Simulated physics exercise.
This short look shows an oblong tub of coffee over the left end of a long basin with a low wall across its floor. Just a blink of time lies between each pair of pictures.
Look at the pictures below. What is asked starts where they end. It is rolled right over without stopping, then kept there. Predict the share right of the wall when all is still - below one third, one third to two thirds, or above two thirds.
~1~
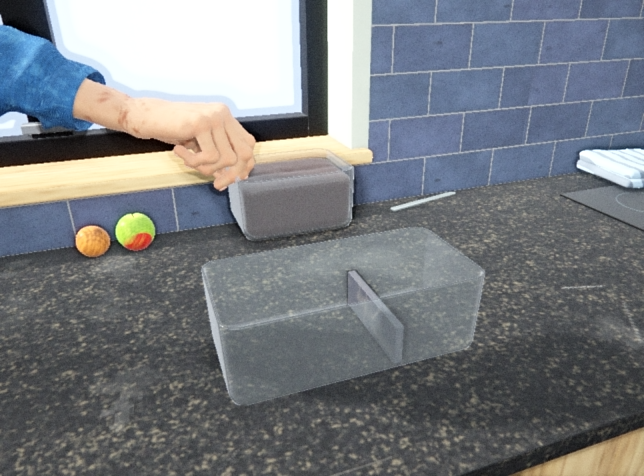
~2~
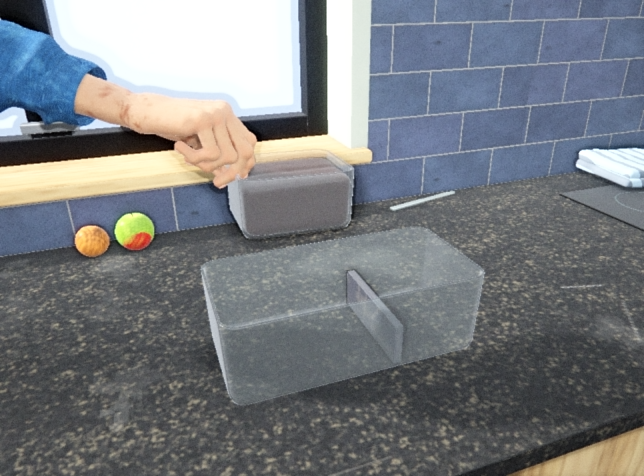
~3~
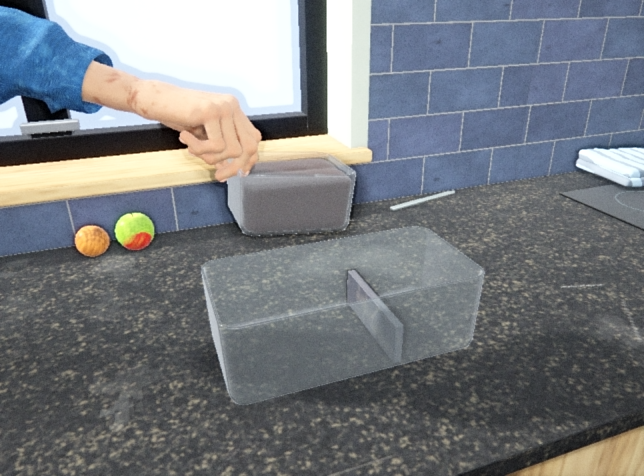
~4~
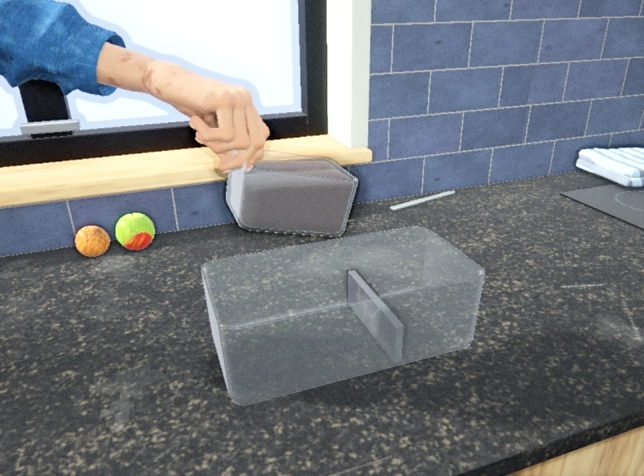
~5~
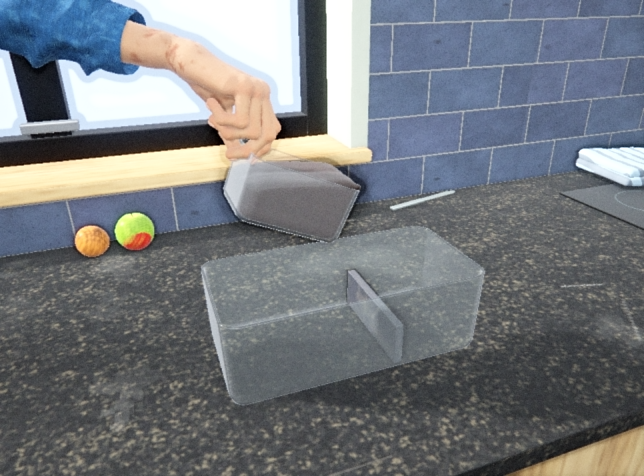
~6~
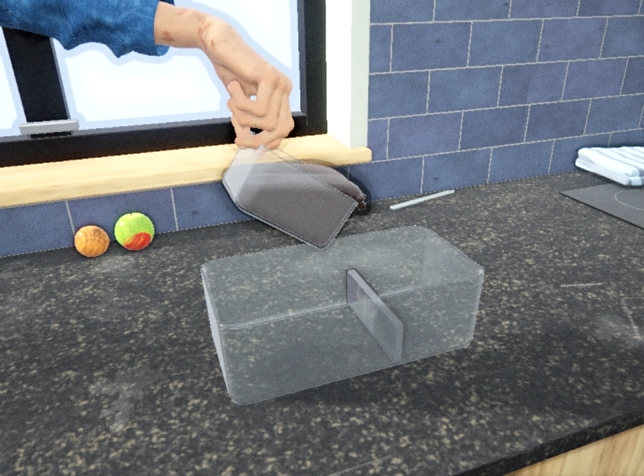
The share right of the wall ends up one third to two thirds.
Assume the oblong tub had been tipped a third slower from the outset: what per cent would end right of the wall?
Near 60 in a hundred.
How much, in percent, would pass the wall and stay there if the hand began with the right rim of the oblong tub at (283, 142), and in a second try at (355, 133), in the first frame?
The first start yields 5 per cent, the second 70 per cent.
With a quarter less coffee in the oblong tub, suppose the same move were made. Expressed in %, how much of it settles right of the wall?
I'd put it at around 30 %.
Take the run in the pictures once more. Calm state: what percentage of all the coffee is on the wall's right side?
Some 45 per cent.
A moment on, the tilt is 103° and 15 per cent is still to pour, 14 is left of the wall and 40 right of it.
Next, the tilt is 114° and 1 per cent is still to pour, 46 is left of the wall and 47 right of it.
Then the tilt is 114° and 0 per cent is still to pour, 50 is left of the wall and 47 right of it.
Later the tilt is 114° and 0 per cent is still to pour, 51 is left of the wall and 47 right of it.
In the end 51 per cent lies left of the wall, 47 right of it and 2 outside.
